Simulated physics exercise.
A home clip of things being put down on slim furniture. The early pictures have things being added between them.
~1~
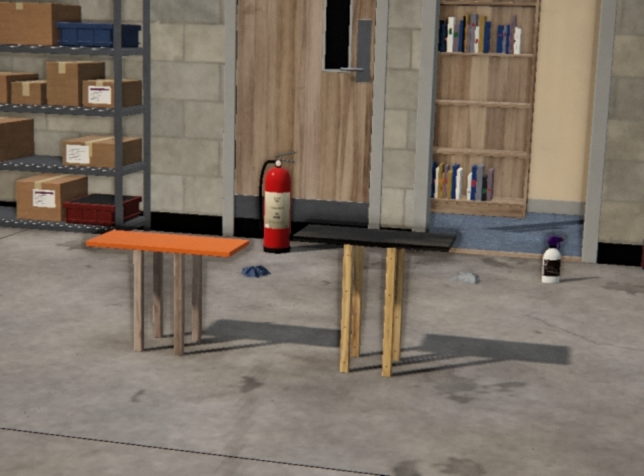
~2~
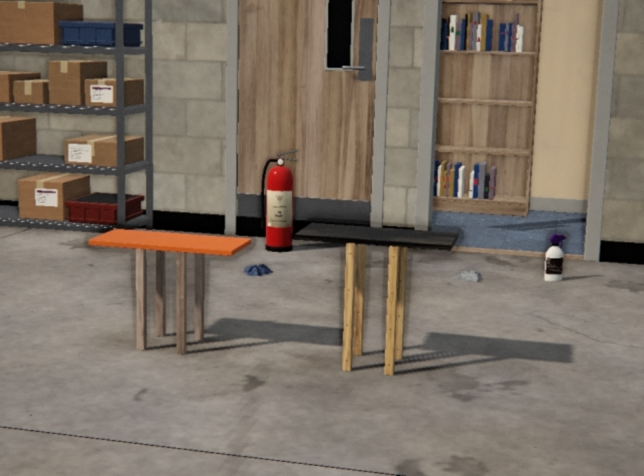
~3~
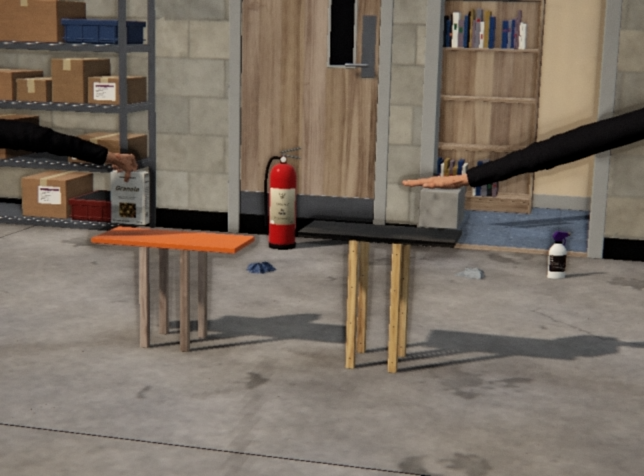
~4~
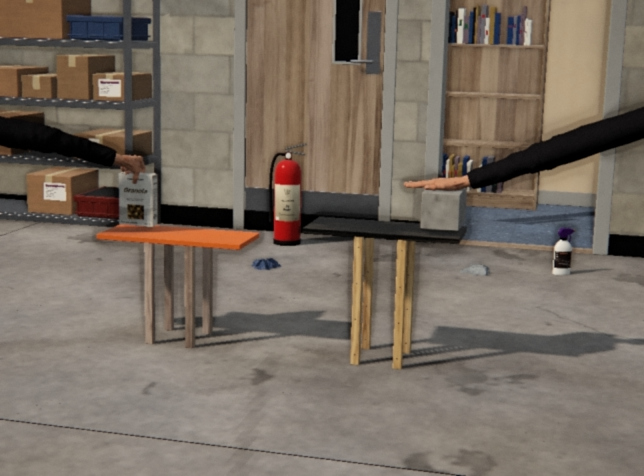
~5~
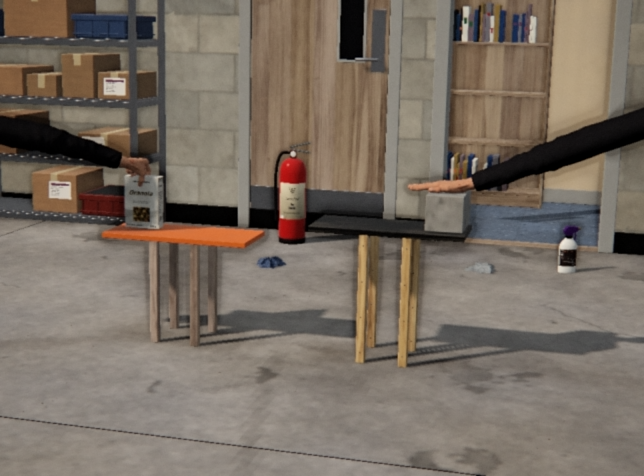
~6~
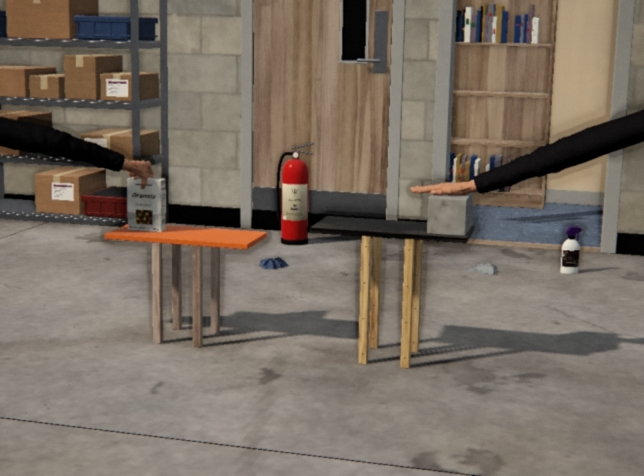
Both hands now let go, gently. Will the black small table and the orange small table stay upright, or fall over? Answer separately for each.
Result: The black small table falls over; the orange small table stays upright.
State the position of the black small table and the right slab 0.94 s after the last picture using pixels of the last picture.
Expect close to (536, 296) for the first and close to (635, 345) for the second.
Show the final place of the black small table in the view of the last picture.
Its middle settles near (531, 299) in the last picture.
Then, 0.54 s on from there, black small table turned 21° from its first pose near (442, 232); orange small table at rest near (187, 236).
Then, 0.74 s on from there, black small table turned 54° from its first pose near (510, 271); orange small table at rest near (187, 236).
Then, 0.94 s on from there, black small table turned 71° from its first pose near (536, 295); orange small table at rest near (187, 236).
In the end, the black small table overbalances, near (531, 299); the orange small table holds firm, near (187, 236).
